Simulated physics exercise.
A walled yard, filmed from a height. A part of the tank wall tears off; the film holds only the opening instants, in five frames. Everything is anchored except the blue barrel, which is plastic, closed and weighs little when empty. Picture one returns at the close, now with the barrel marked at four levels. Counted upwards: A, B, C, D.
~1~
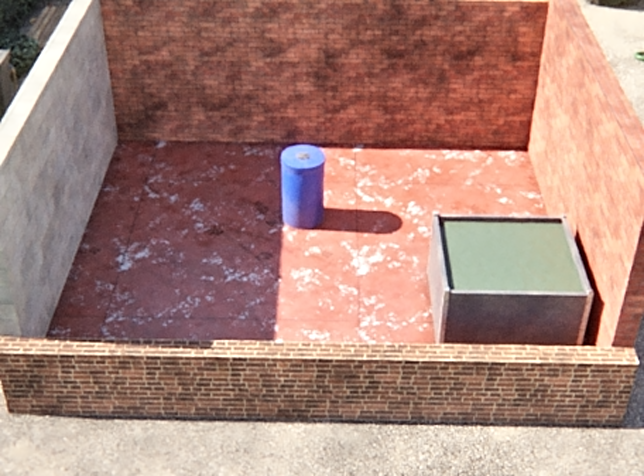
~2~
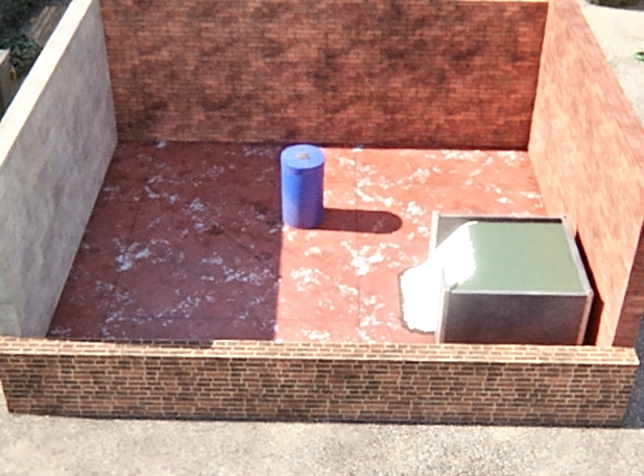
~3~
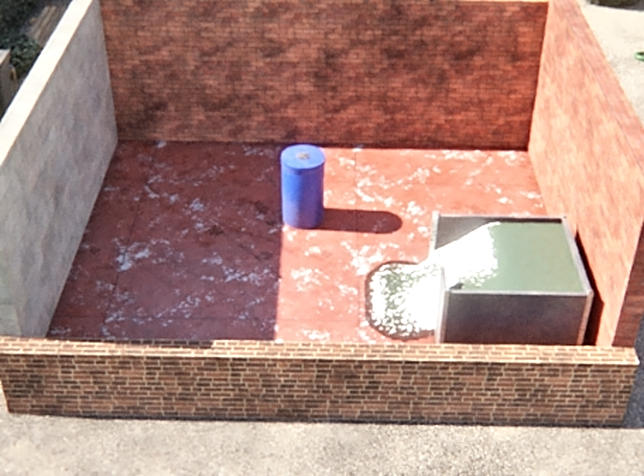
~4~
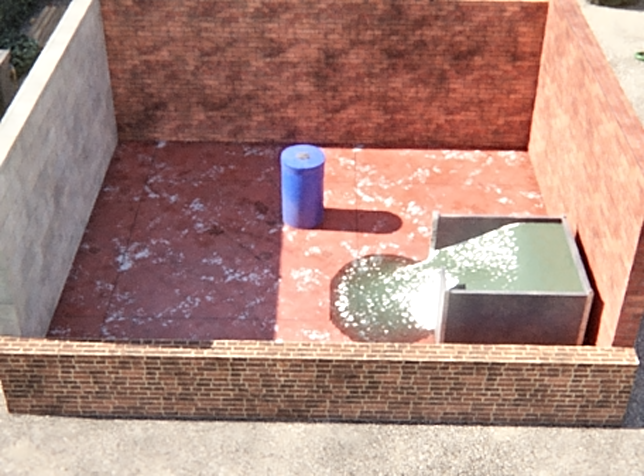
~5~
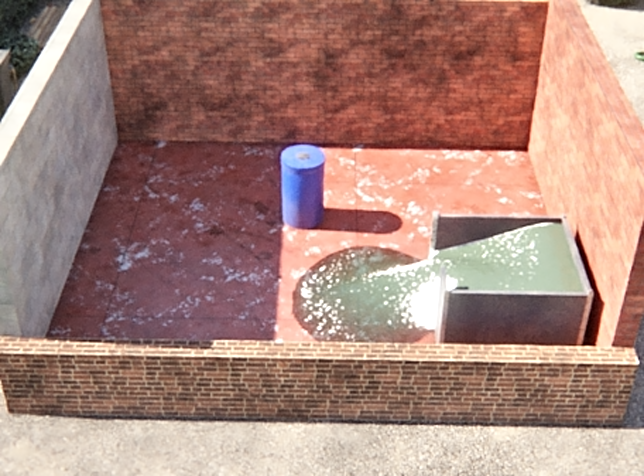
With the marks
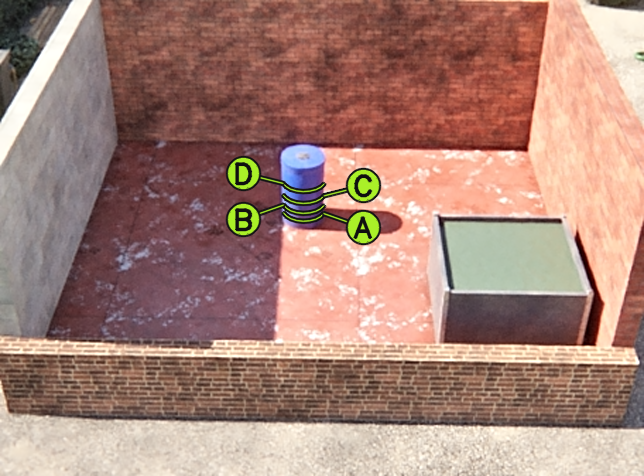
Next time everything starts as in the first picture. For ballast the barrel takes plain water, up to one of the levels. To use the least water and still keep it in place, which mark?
Mark B.
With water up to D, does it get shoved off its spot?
No, not at all.
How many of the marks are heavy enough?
Three.
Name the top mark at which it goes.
It is A.
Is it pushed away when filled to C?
No, not at all.
In lime, A at (303, 221); B at (303, 213); C at (303, 203); D at (303, 191); from the bottom up A, B, C, D.
If A is chosen, it is pushed about its own width away.
If B is chosen, it does not move.
If C is chosen, it does not move.
If D is chosen, it does not move.
